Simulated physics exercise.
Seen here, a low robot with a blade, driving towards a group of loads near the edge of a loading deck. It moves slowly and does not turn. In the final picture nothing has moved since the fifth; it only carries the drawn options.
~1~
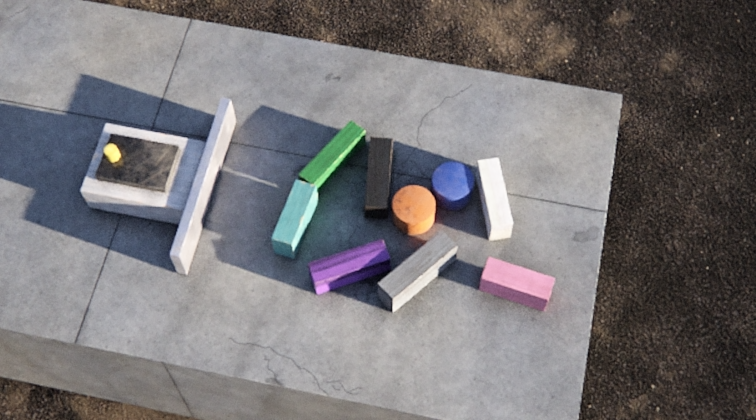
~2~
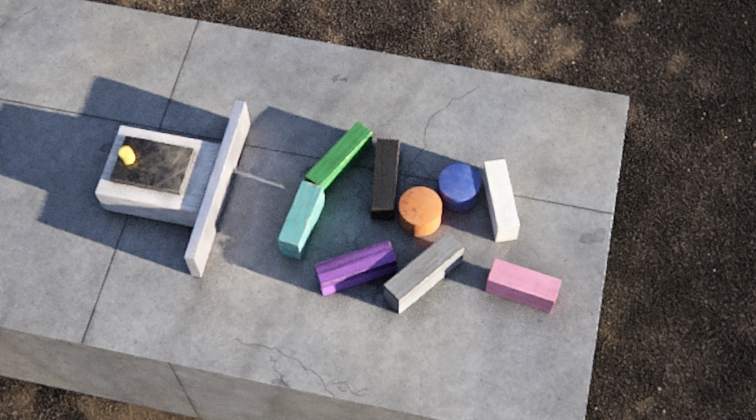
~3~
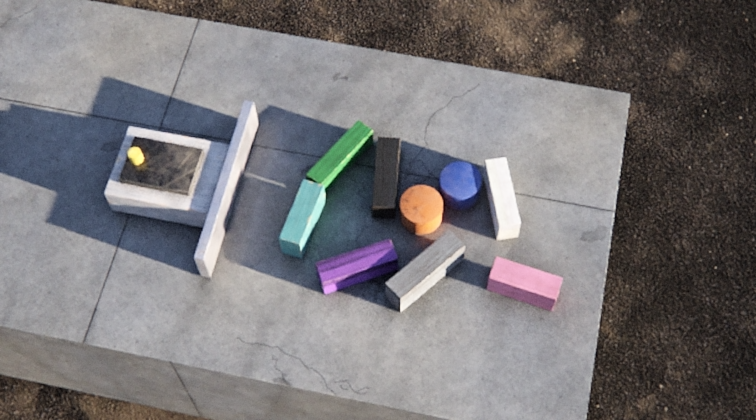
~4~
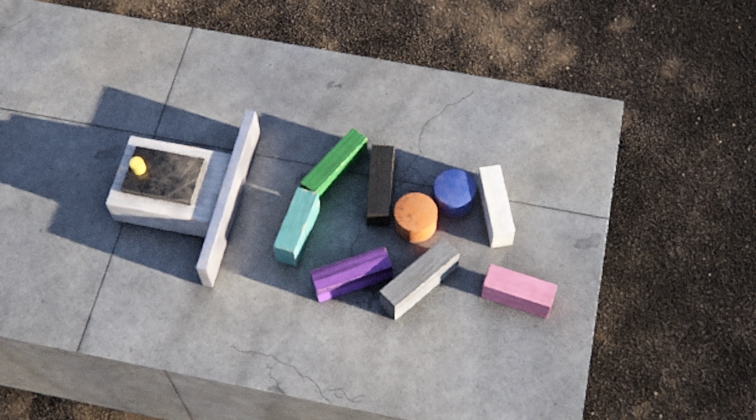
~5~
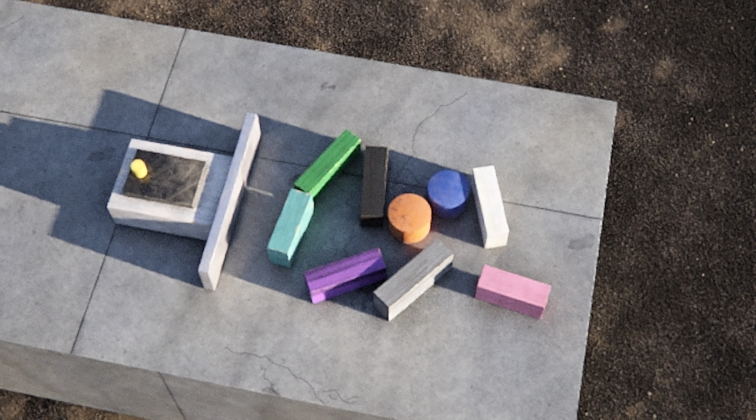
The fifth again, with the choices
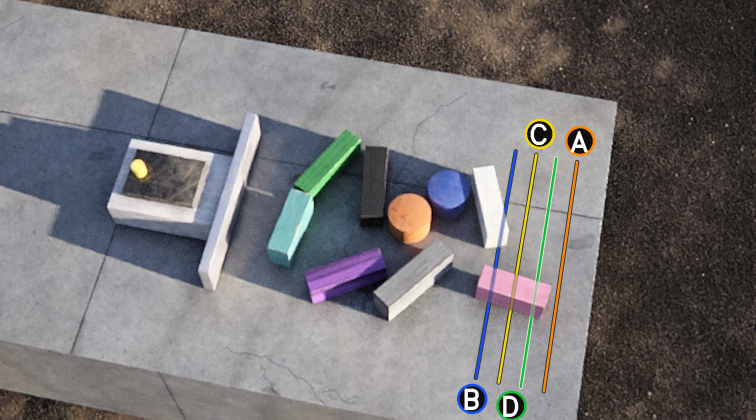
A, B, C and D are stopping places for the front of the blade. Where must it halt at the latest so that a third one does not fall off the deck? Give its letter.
C.
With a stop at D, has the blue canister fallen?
Yes.
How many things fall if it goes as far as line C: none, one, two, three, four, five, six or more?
In all, two.
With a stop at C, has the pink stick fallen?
Yes.
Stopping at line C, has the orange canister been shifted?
Yes.
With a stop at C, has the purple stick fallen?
No.
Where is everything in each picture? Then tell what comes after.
In the first picture, purple stick (350, 267); turquoise bar (295, 219); white stick (494, 199).
In the second picture, robot (158, 166); black stick (386, 179).
In the third picture, robot (168, 166); grey stick (425, 271).
In the fourth picture, robot (169, 176); blue canister (454, 193).
In the fifth picture, robot (171, 179); purple stick (346, 275); turquoise bar (291, 228); white stick (489, 207).
On the marked copy, A at (561, 271); B at (497, 259); C at (518, 263); D at (539, 267).
Following C. Soon after the start, robot (273, 198); purple stick (363, 277); green stick (360, 173).
Later, robot (375, 216); pink stick (541, 299); white stick (543, 213).
In the end, robot (457, 231); white stick over the edge; pink stick over the edge; two fallen.
As for the rest, A drops six; B is within the limit but short; D drops five.
